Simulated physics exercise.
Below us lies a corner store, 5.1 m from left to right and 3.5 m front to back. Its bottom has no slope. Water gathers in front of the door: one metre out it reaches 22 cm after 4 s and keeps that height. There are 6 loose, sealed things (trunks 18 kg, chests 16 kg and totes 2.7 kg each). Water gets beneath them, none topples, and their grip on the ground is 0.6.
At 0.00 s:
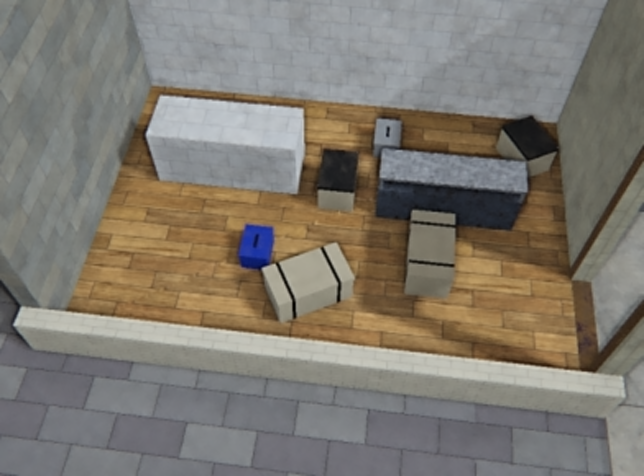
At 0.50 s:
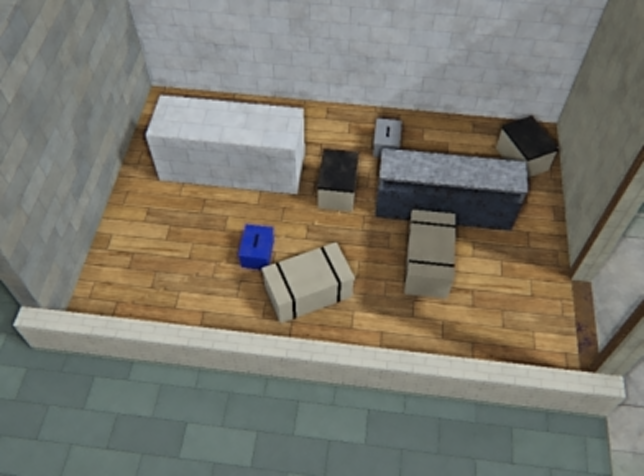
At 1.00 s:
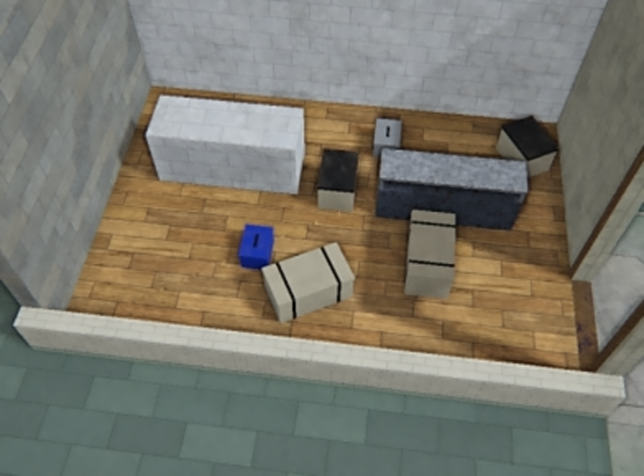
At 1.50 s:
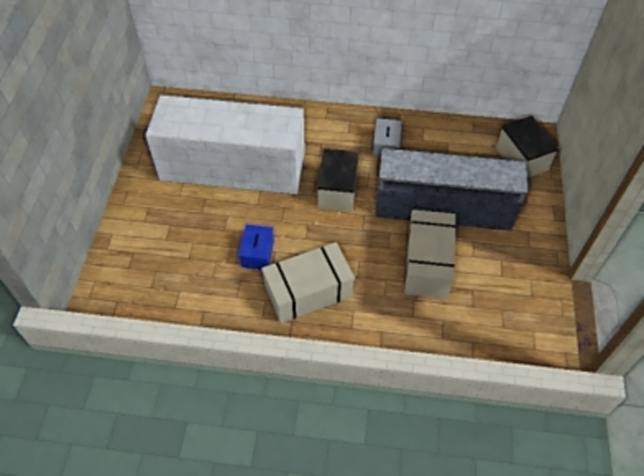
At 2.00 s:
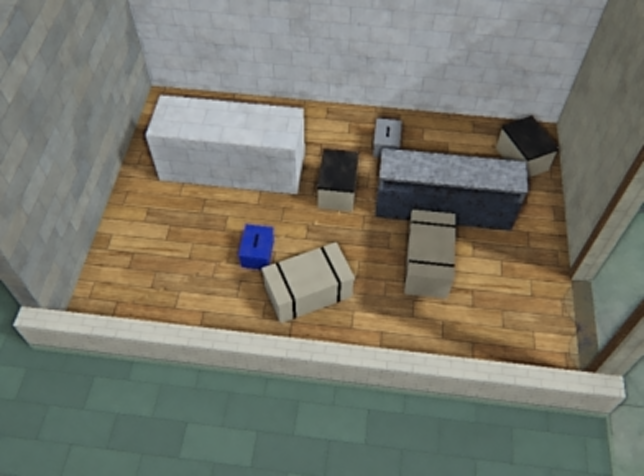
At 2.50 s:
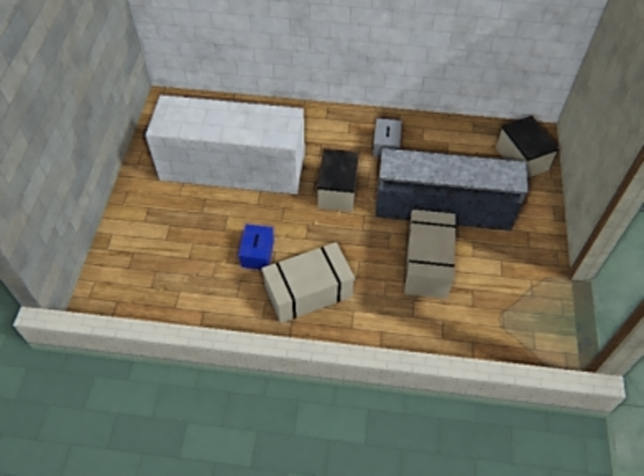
To begin with, boxes and a small blue tote sit on the dry wooden floor of a walled room seen from above, with grey paving outside. Greenish water covers the paving, then enters through the doorway at right and spreads across the nearby floorboards, while the boxes and tote stay still.
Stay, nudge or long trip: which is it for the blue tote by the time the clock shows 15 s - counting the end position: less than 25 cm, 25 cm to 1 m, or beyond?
Blue tote gets carried off.
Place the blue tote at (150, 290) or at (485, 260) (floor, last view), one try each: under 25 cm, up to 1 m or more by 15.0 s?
In that order: It gets carried off; it travels far.
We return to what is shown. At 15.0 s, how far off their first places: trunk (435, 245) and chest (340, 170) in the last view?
In that order: 200 cm, 100 cm.
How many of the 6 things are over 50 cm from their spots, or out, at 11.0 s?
I count 3.
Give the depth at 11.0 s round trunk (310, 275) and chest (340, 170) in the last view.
About 14 and 5 cm.
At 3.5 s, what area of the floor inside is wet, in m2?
Some 2.5 m2.
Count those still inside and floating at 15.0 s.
At that moment 6.
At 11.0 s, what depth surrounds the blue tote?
About 4 cm.
After 3.5 s the blue tote is near (256, 241), 0.0 m from its start, aground; 0 afloat.
After 6.8 s the blue tote is near (191, 201), 0.9 m from its start, afloat; 1 afloat.
After 11.0 s the blue tote is near (303, 120), 1.8 m from its start, afloat; 3 afloat.
After 15.0 s the blue tote is near (442, 157), 2.3 m from its start, afloat; 6 afloat.
